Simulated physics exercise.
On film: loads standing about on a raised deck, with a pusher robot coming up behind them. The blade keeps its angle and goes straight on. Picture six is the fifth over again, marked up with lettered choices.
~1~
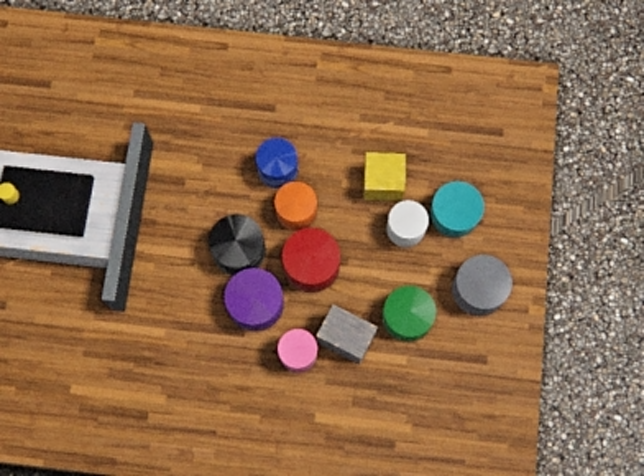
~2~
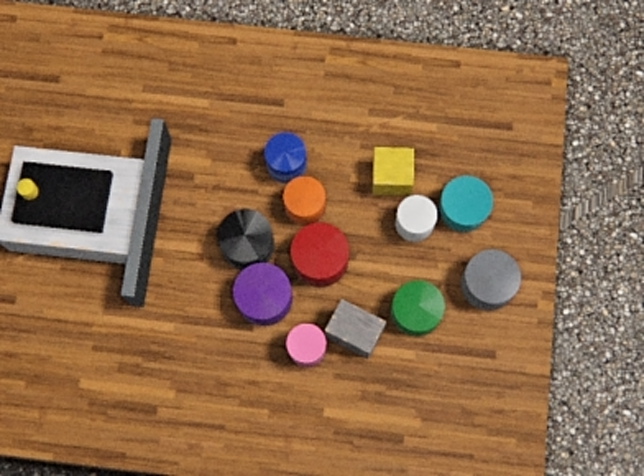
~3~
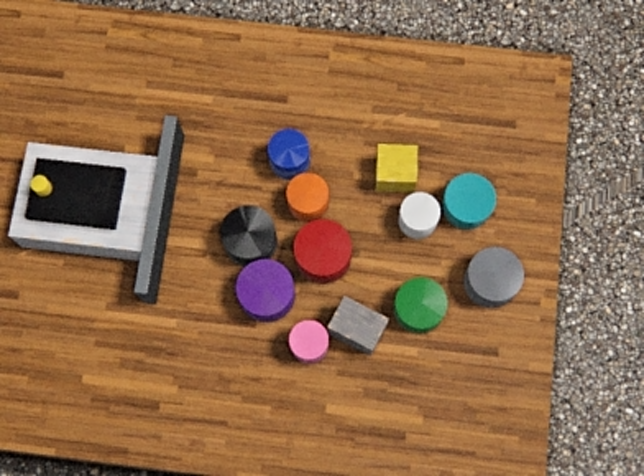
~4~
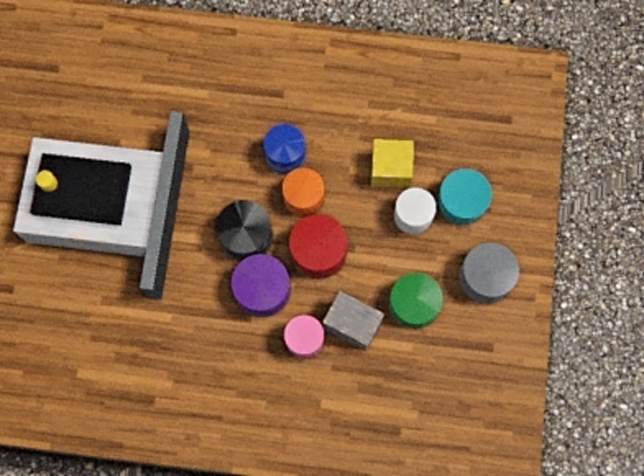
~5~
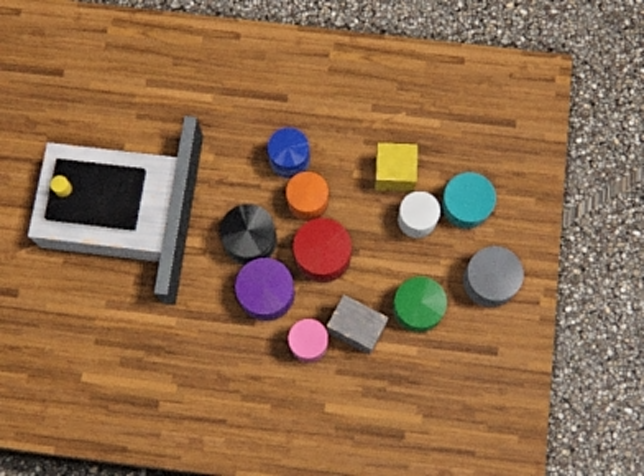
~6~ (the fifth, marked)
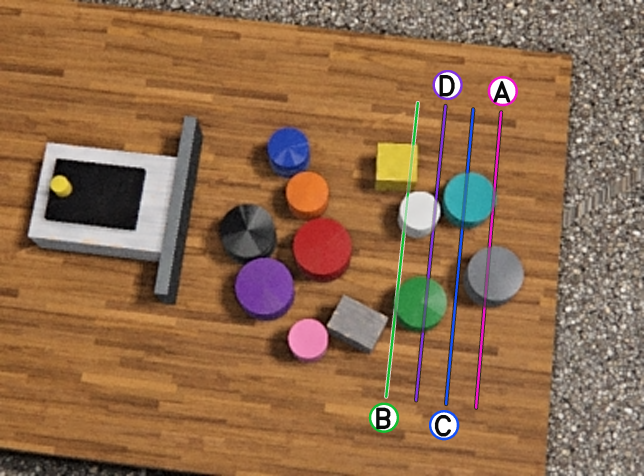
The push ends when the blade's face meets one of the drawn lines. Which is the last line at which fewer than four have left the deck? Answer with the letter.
As far as mark A.
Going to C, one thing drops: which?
It is the grey canister.
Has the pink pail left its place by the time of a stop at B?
No.
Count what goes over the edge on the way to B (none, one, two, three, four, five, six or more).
The count is none.
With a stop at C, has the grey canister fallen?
Yes.
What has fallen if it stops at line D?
The grey canister goes over.
On the marked copy, A at (489, 254); B at (403, 244); C at (460, 251); D at (431, 248).
Taking A. A third of the way, robot (215, 208); blue canister (327, 155); purple canister (316, 297).
Two thirds of the way, robot (329, 221); grey canister (533, 281); turquoise pail (508, 192).
When it is over, robot (416, 231); grey canister over the edge; red canister over the edge; two fallen.
As for the rest, B is within the limit but short; C is within the limit but short; D is within the limit but short.
